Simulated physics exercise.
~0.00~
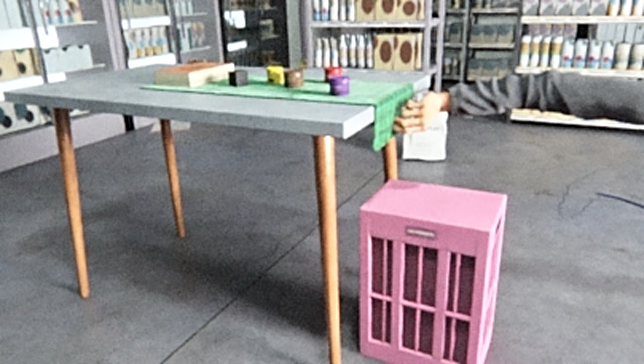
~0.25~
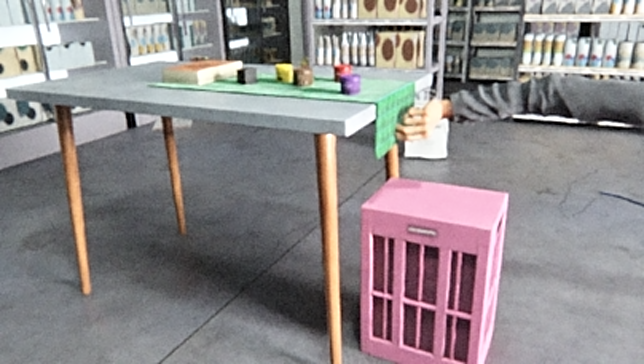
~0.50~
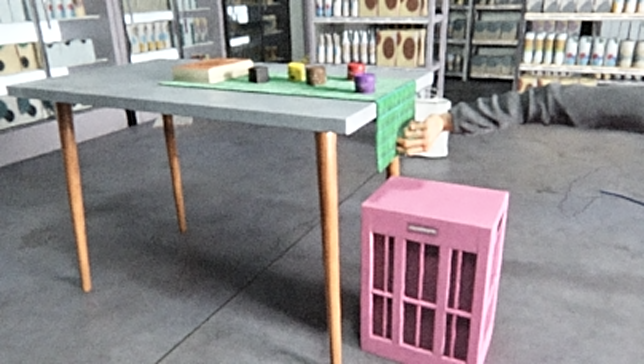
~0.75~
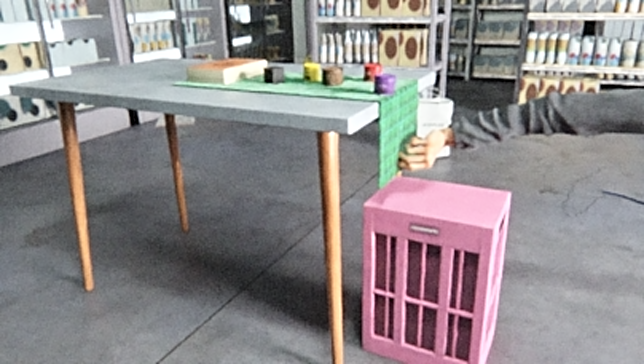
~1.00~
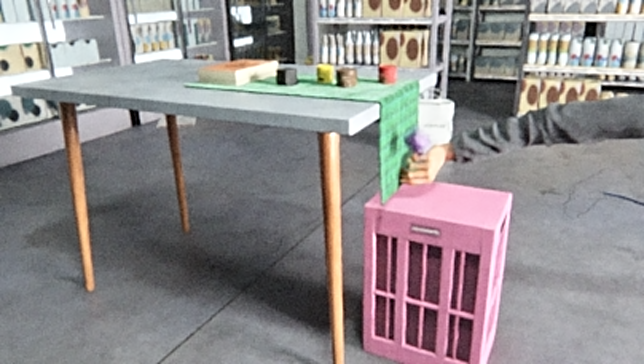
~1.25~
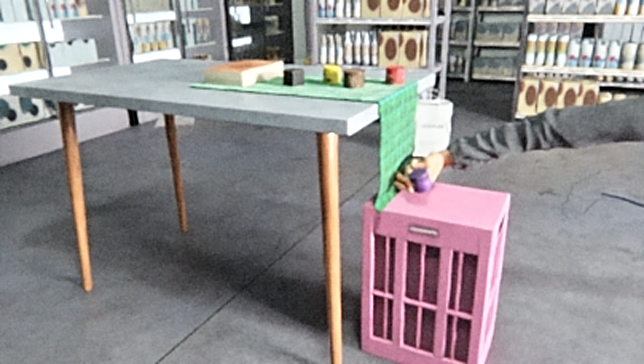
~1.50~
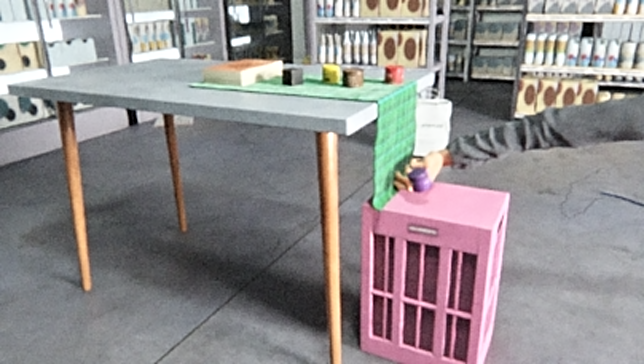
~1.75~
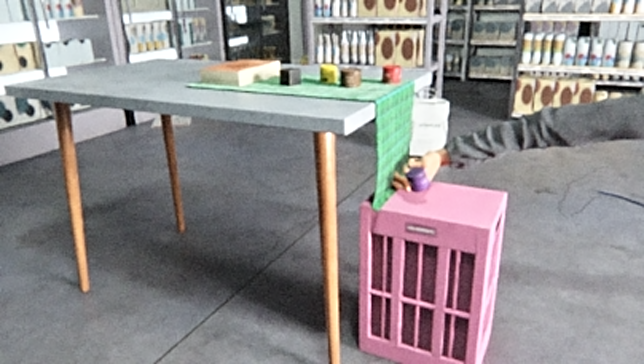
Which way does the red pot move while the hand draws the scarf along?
The red pot moves to the right, riding on the scarf towards the end of the table.
